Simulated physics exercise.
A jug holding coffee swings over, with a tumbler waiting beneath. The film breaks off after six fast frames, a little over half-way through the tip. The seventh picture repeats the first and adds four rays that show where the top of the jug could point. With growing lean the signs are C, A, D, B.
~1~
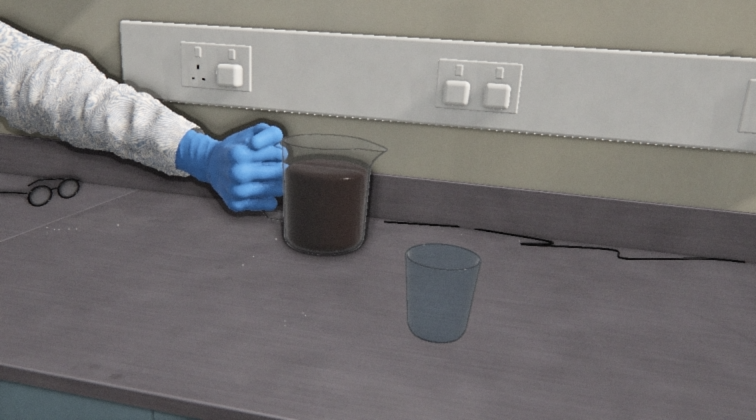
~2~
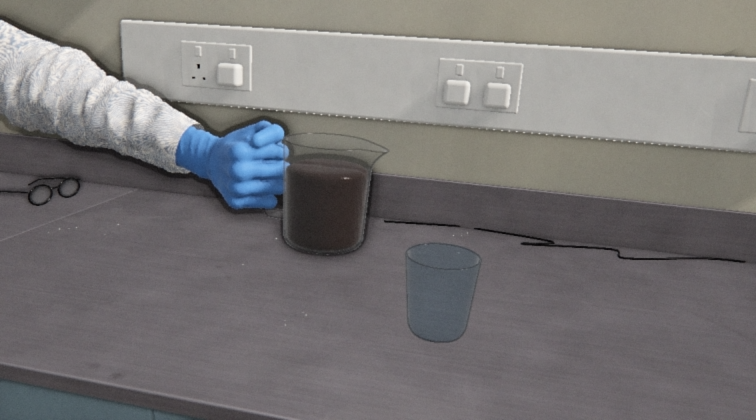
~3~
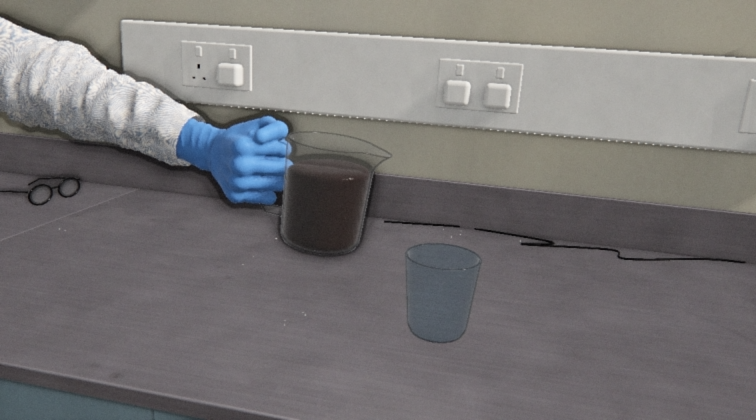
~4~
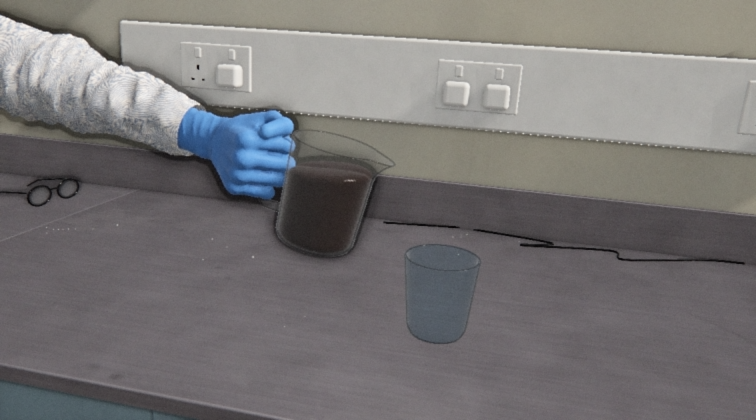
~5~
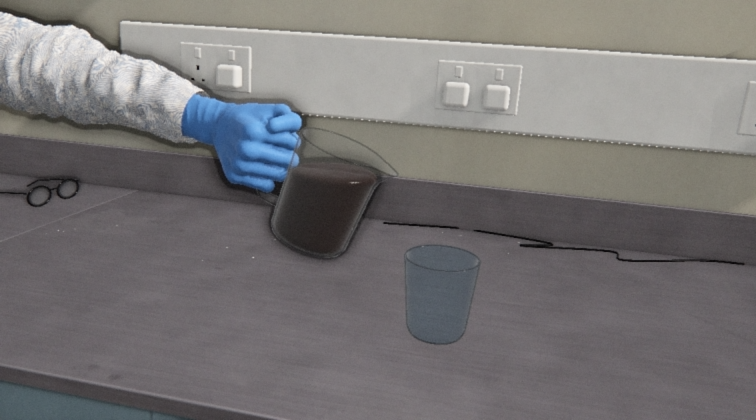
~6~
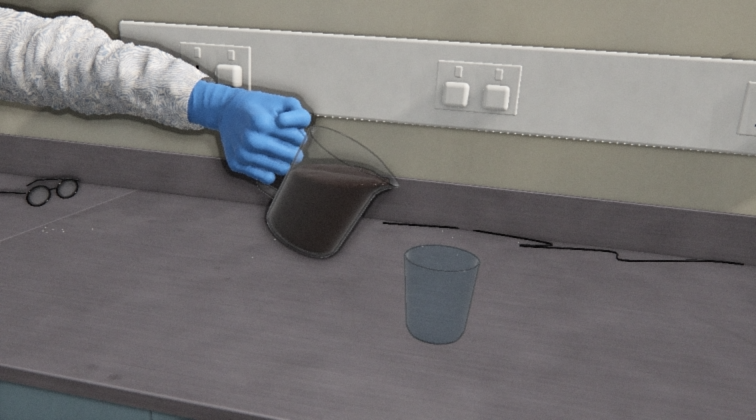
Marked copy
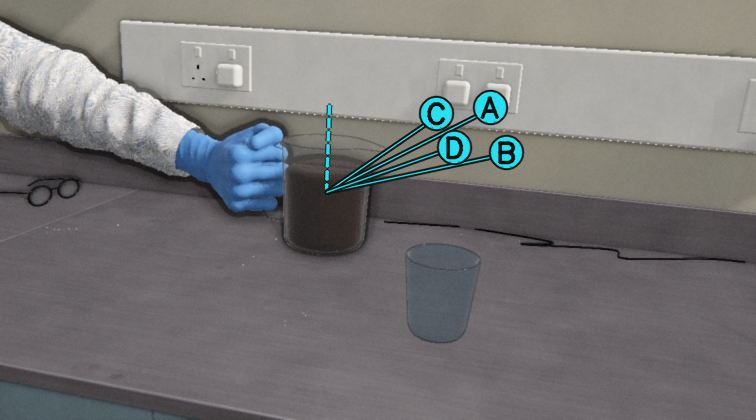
The video shows a blue-gloved hand holding a clear jug of dark brown liquid on a grey countertop, then gradually tilting it to the right beside a bluish tumbler, which stays still and receives no liquid.
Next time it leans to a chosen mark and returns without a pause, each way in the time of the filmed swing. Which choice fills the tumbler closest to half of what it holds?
Choose A.
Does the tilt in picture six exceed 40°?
No, it does not.
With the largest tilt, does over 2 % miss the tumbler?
Yes, it does.
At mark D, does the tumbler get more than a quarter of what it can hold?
Yes, it does.
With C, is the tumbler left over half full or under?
Under half.
On the marked copy, A at (475, 116); B at (490, 157); C at (424, 125); D at (438, 152).
With A, the tumbler ends with about 51 % of what it can hold.
With B, the tumbler ends with about 63 % of what it can hold; 19 % of the coffee is spilt.
With C, the tumbler ends with about 35 % of what it can hold.
With D, the tumbler ends with about 66 % of what it can hold; 4 % of the coffee is spilt.
